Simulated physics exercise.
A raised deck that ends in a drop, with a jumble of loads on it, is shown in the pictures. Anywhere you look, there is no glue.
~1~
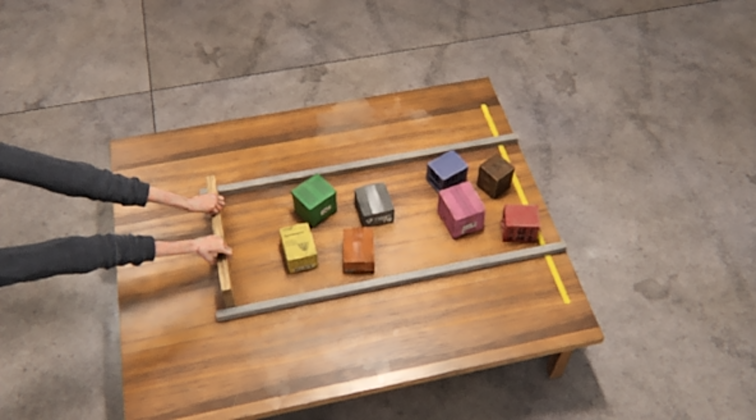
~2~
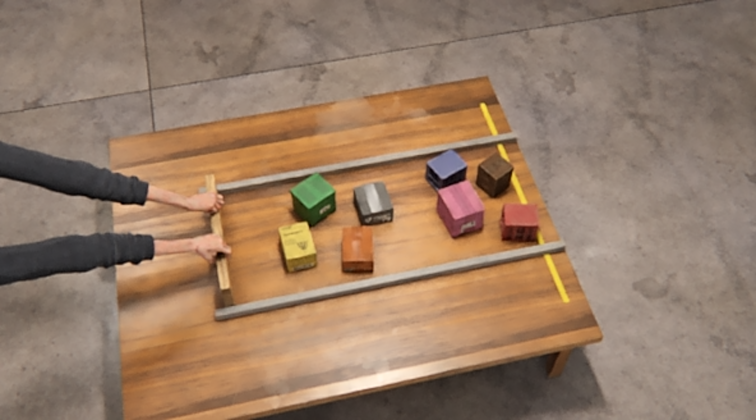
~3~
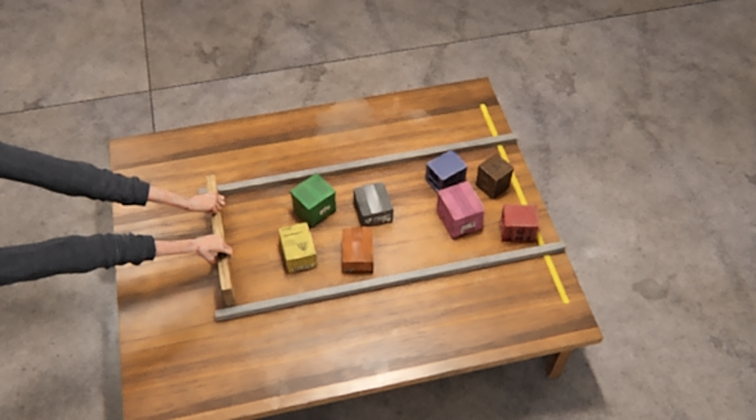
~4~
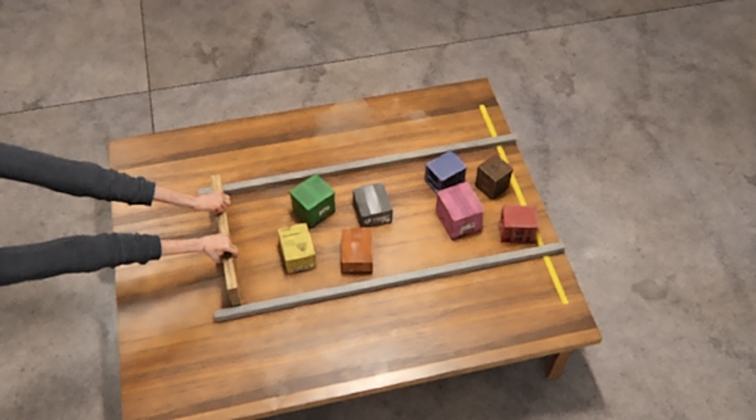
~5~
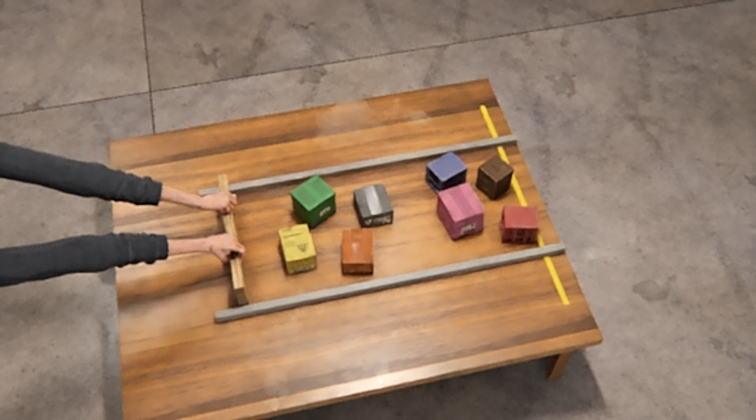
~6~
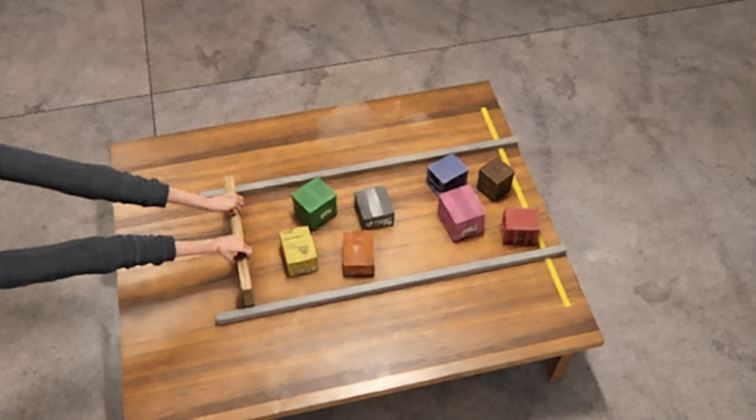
On a wooden table with two grey rails and a yellow tape line, eight coloured boxes sit still while two hands hold a wooden plank at the left, then slide it slightly right toward them without touching any.
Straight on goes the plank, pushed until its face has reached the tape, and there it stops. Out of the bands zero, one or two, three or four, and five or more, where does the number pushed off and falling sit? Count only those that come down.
Five at the least fall.
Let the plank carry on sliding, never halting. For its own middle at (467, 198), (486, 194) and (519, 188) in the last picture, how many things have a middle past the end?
Per position: 3 / 3 / 5.
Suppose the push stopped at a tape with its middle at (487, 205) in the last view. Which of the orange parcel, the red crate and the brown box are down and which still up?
The orange parcel stays put. The red crate ends up down. The brown box ends up down.
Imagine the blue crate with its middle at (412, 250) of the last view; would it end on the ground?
Lab note: From that start it is gone.
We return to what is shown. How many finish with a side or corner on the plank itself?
The answer is 3.
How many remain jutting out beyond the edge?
As for overhanging, the count is 3.
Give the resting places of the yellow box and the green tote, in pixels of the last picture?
Reading them off: First (543, 205); then (533, 172).
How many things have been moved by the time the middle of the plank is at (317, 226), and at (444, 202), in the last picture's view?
3, then 8.
A little later, none off yet; red crate at rest near (520, 227); brown box at rest near (495, 180); blue crate at rest near (447, 176).
Next, none off yet; red crate at rest near (520, 227); brown box at rest near (495, 180); blue crate shifted about its own width near (467, 169).
Later still, one off so far; red crate fallen near (582, 275); brown box shifted well along near (541, 173); blue crate shifted about its own width near (488, 157).
When it is over, the number that fall off is five or more; down, orange parcel, grey parcel, pink box, brown box and red crate.
